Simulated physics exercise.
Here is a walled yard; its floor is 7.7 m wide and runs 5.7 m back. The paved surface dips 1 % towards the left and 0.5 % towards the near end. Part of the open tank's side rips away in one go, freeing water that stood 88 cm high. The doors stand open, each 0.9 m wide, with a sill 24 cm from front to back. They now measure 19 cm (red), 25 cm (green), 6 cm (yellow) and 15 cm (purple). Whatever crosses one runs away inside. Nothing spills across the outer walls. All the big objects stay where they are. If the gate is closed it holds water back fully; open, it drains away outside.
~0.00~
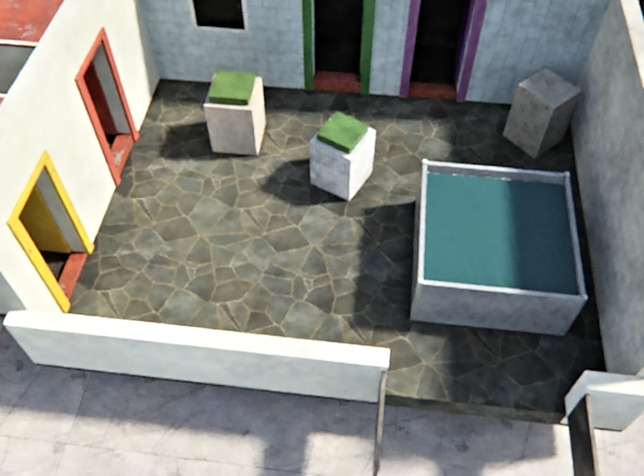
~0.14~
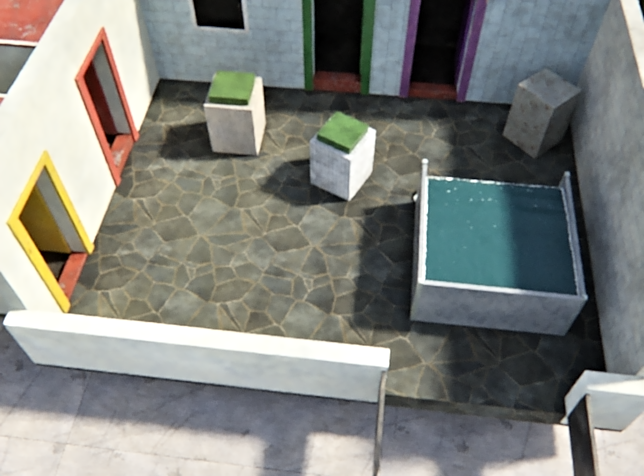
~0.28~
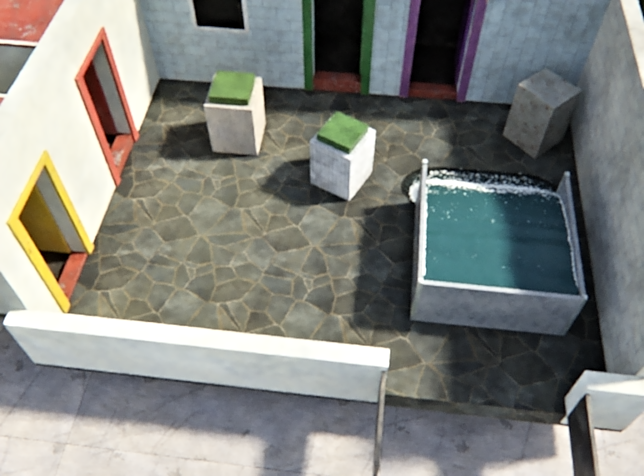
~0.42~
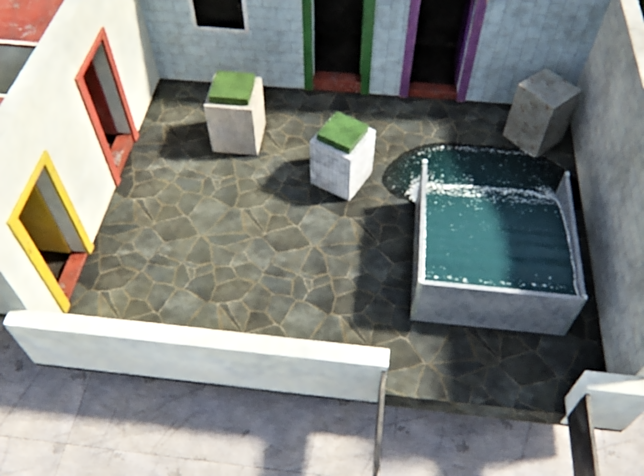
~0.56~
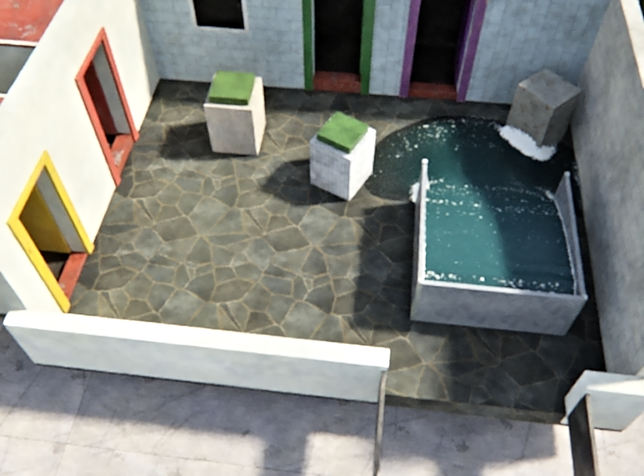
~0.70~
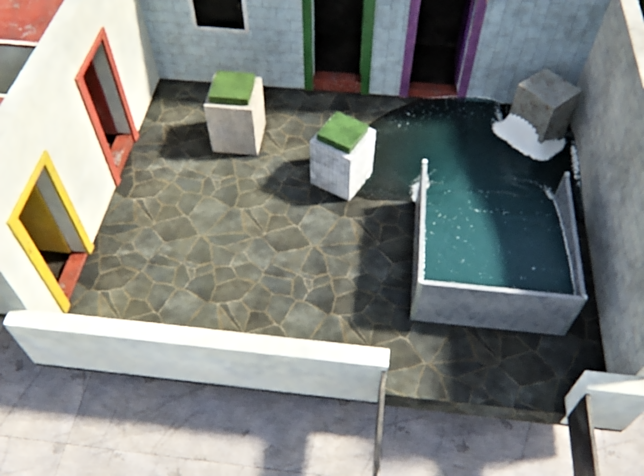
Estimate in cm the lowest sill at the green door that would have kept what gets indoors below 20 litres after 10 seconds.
Some 13.5 cm above the ground.
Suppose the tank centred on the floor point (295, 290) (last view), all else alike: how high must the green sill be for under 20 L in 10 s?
About 25 cm.
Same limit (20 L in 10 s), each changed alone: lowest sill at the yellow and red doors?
Roughly 12.5 cm at yellow and 8.0 cm at red.
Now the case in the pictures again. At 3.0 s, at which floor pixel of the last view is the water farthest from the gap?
Near (159, 82).
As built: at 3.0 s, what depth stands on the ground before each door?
In cm: Red 0, green 16, yellow 0, purple 33.
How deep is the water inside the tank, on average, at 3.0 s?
About 18 cm.
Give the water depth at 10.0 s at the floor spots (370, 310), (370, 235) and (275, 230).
About 8, 8 and 9 cm.
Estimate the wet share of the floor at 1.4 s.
About 25 per cent.
After 1.4 s water covers 25 % of the floor, deepest (55 cm) near (462, 104); 14 cm at the green door, 0 litres in over its 25 cm sill.
After 3.0 s water covers 40 % of the floor, deepest (41 cm) near (151, 101); 16 cm at the green door, 0 litres in over its 25 cm sill.
After 10.0 s water covers 100 % of the floor, deepest (14 cm) near (53, 342); 6 cm at the green door, 0 litres in over its 25 cm sill.
At the green door as built, the water arrived by 1.2 s and peaked near 23 cm at 2.0 s.
Run again over the same 10 s with other heights there, 27 litres in over 12.5 cm, 9 litres over 16.5 cm. The limit of 20 litres is kept from about 13.5 cm up.
